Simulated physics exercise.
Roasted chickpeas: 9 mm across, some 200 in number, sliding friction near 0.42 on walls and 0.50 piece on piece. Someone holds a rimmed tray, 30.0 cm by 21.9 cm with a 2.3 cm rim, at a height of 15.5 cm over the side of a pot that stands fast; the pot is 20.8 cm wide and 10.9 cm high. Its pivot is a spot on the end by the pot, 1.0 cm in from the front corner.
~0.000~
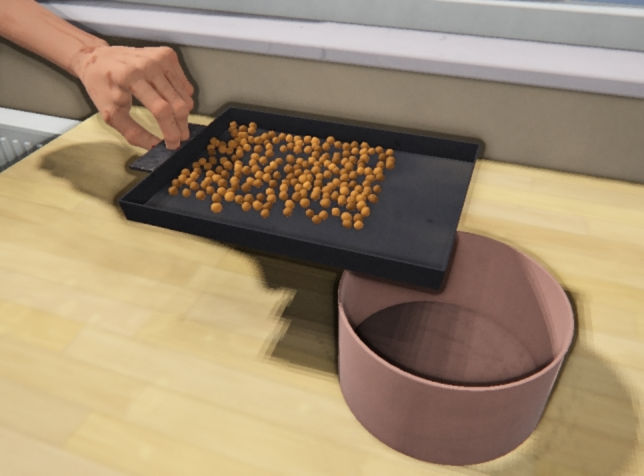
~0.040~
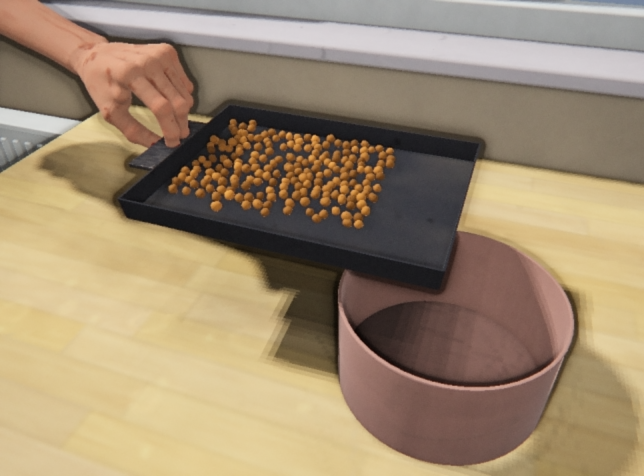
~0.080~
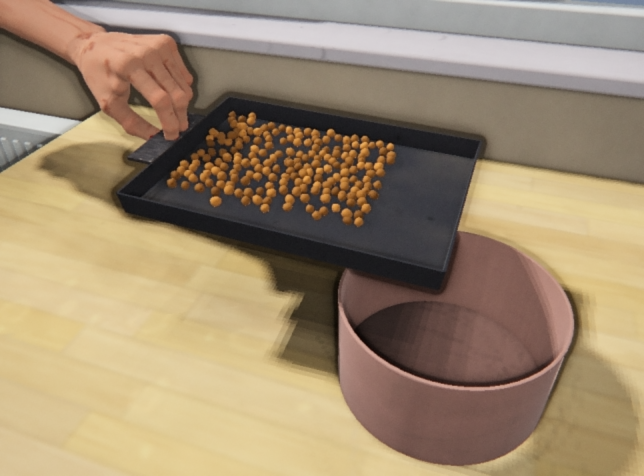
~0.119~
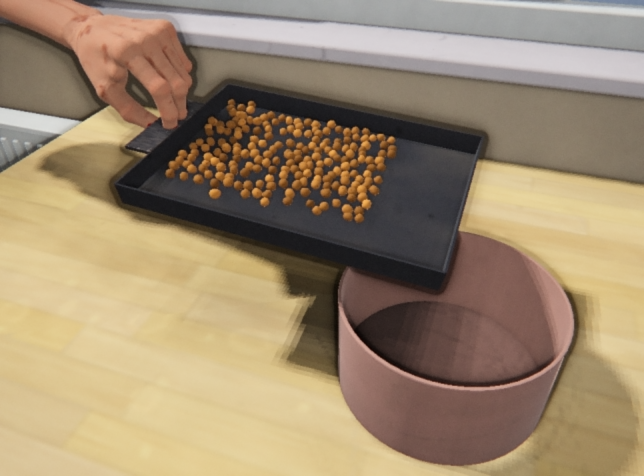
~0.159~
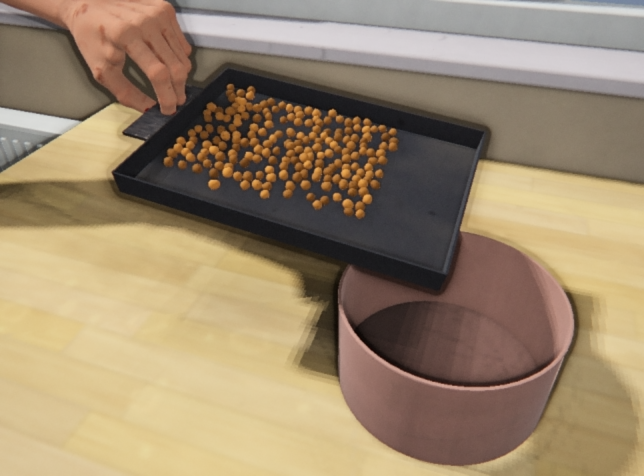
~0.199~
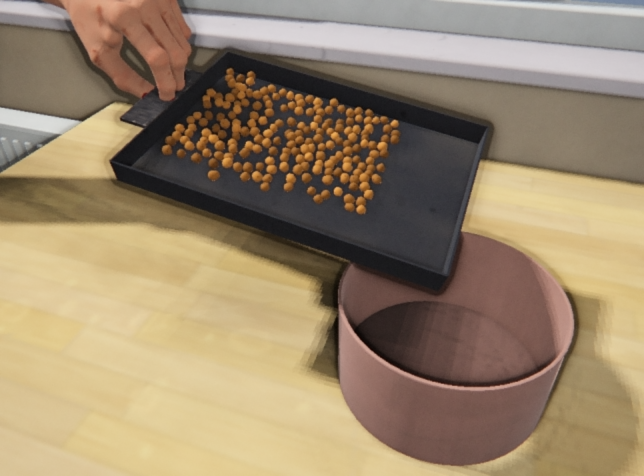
On a light wooden surface by a windowsill, a hand at the left raises the near end of a dark rimmed tray of small orange-brown balls, slanting it slightly down rightward above a pink pot, the balls keeping their places.
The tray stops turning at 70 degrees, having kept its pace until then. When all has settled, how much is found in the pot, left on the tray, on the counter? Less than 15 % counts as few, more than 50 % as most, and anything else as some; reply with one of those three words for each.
Here it is: Pot: Some, left on the tray: Most, counter: Few.
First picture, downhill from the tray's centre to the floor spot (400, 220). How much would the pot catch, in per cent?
Roughly 25 % of the pieces.
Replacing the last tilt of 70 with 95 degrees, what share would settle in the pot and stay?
Result: Close to 90 %.
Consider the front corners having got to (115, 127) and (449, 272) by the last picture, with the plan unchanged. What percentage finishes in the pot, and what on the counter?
That works out as pot 35 and counter 10.
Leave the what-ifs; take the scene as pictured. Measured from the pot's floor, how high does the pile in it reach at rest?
Some 1.5 cm up.
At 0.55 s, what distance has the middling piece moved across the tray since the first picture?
6 cm.
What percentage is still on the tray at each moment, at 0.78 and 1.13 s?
In order, 100 and 70.
After 0.55 s, tilt 40 degrees; the tray holds 100 %, the pot 0 %.
After 0.78 s, tilt 59 degrees; the tray holds 100 %, the pot 0 %.
After 1.13 s, tilt 70 degrees; the tray holds 70 %, the pot 30 %.
By 1.8 s all is still; pot 30 %, tray 65 %, counter 5 %.
